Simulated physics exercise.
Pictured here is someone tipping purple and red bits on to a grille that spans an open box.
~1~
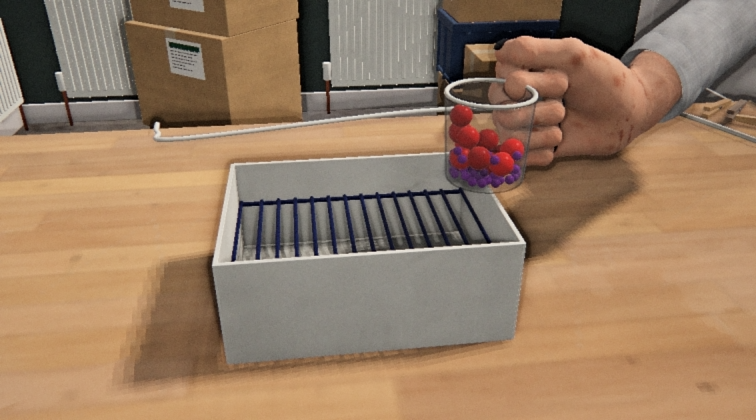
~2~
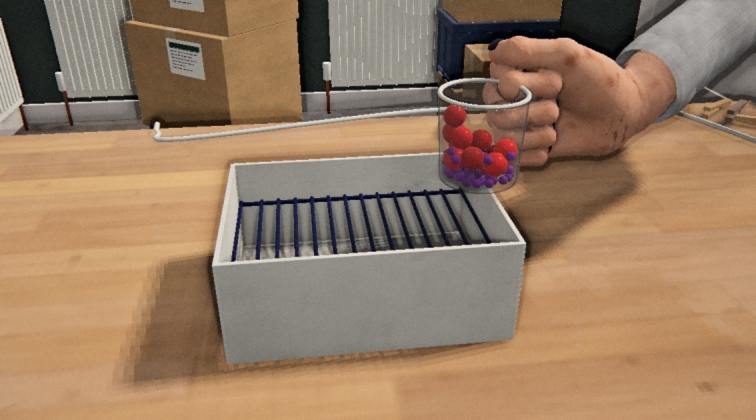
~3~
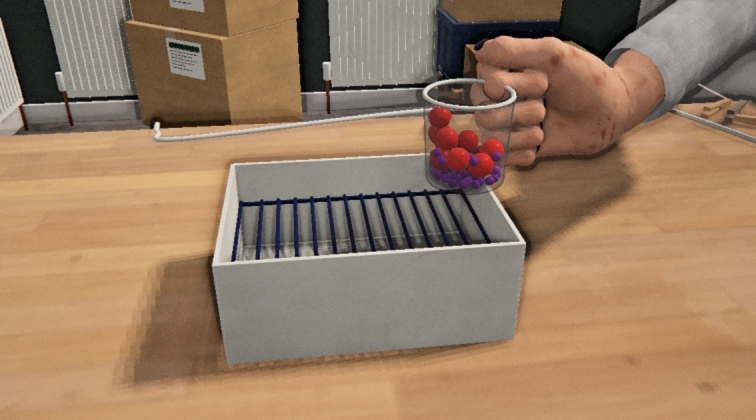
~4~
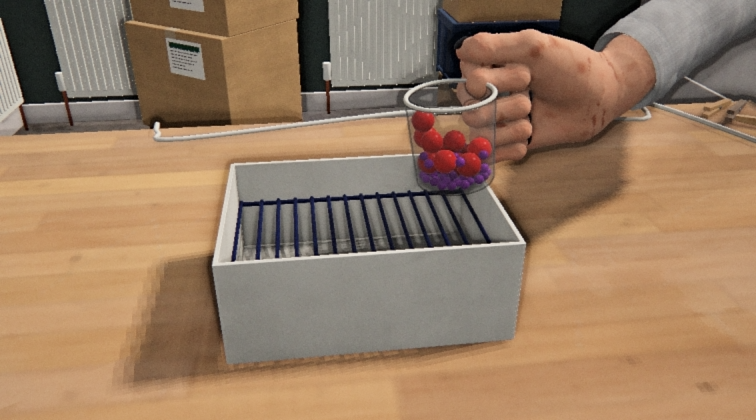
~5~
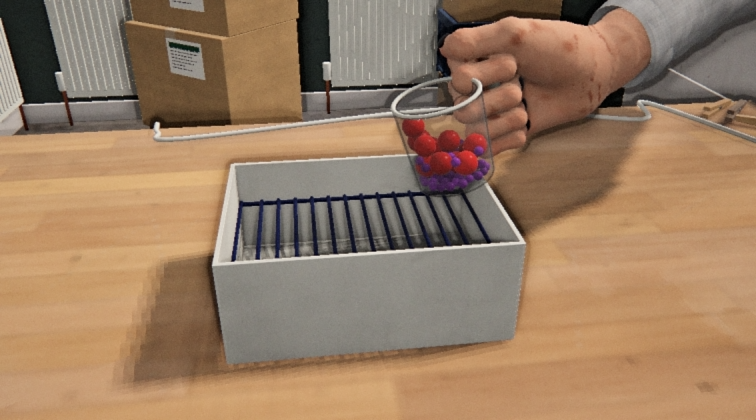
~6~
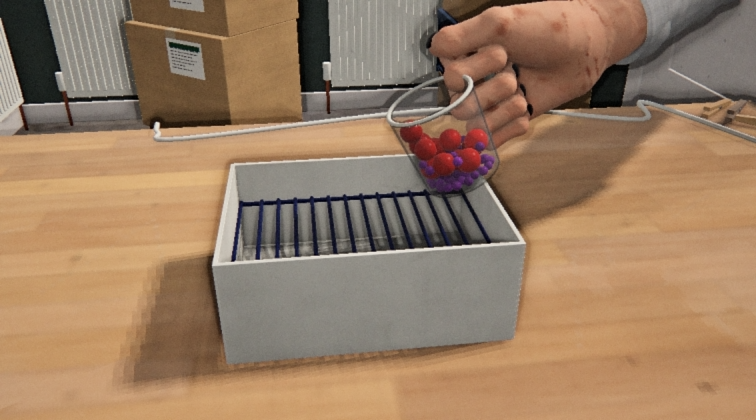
The clip opens with a hand holding an upright clear cup of red and purple pieces over the right side of an open white box with a dark wire grille across it. The hand moves the cup a little to the left, then tilts it leftward, the pieces still inside.
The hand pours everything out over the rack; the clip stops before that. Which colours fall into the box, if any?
I'd say the purple ones will pass. Red ones won't pass.
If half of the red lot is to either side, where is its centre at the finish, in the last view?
Its middle ends up around (361, 228) in the last picture.
Then, 0.54 s past the last view, purple ones, all in the cup; red ones, all in the cup.
Then, 1.02 s past the last view, purple ones, nearly all in the cup, a small part on or over the wires; red ones, about two thirds in the cup, about a third on or over the wires.
Then, 1.42 s past the last view, purple ones, about a quarter on or over the wires, most under the rack; red ones, all on or over the wires.
Finally, purple ones, all under the rack; red ones, all on the wires, none under the rack.
